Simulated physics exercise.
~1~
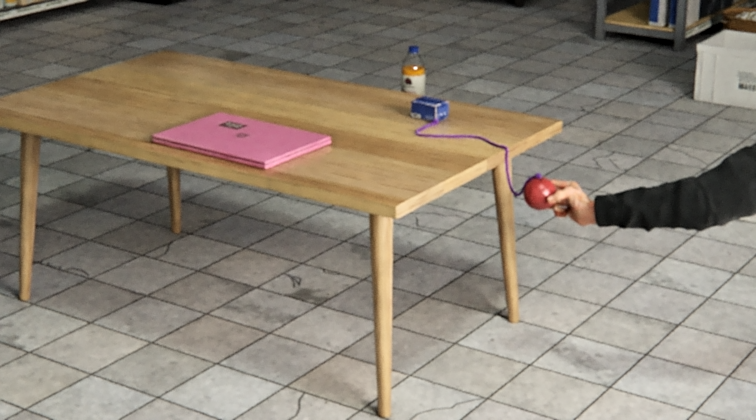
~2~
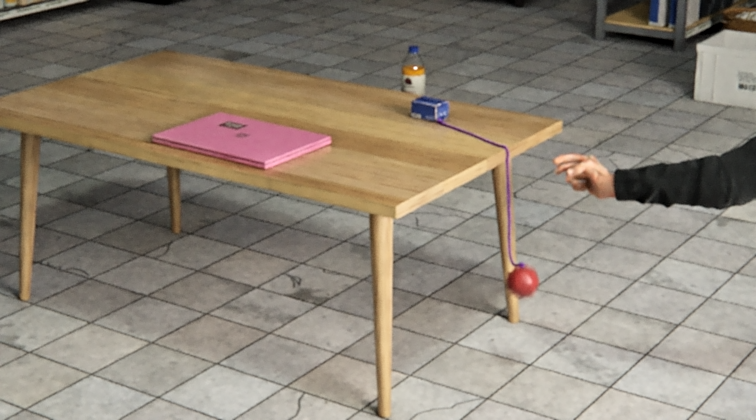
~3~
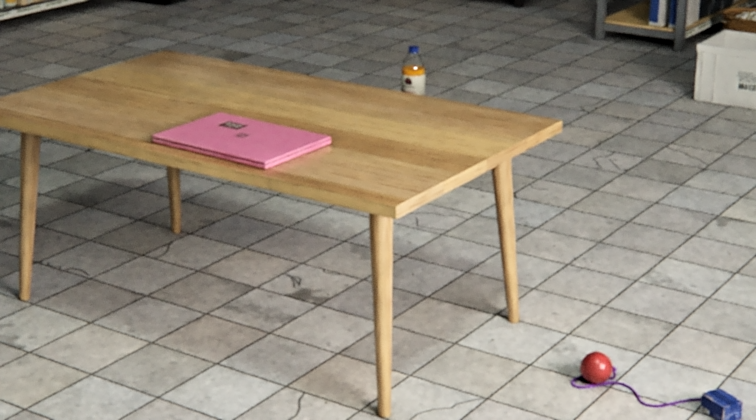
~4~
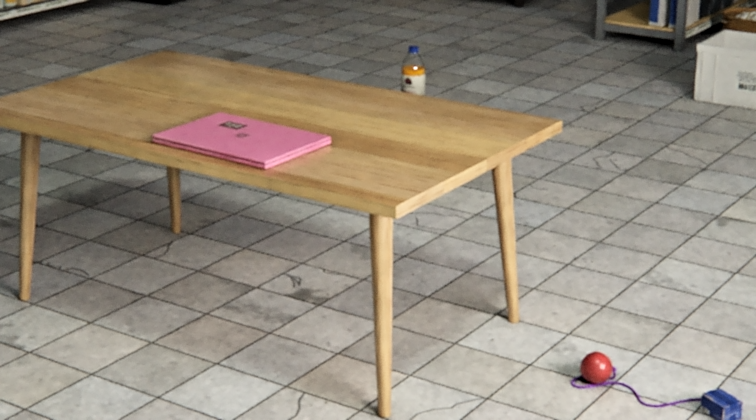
The clip opens on a wooden table holding a closed pink laptop, a small blue box and a bottle, while a hand at the right grips a red apple-like ball tied to the box by a purple string. The hand lets go and draws back, and the red ball drops beside the table with the string stretched over the edge. The blue box is then pulled off the tabletop. Both come down on the tiled floor to the lower right, still joined by the string. They lie still there at the end, while the laptop and bottle remain in place.
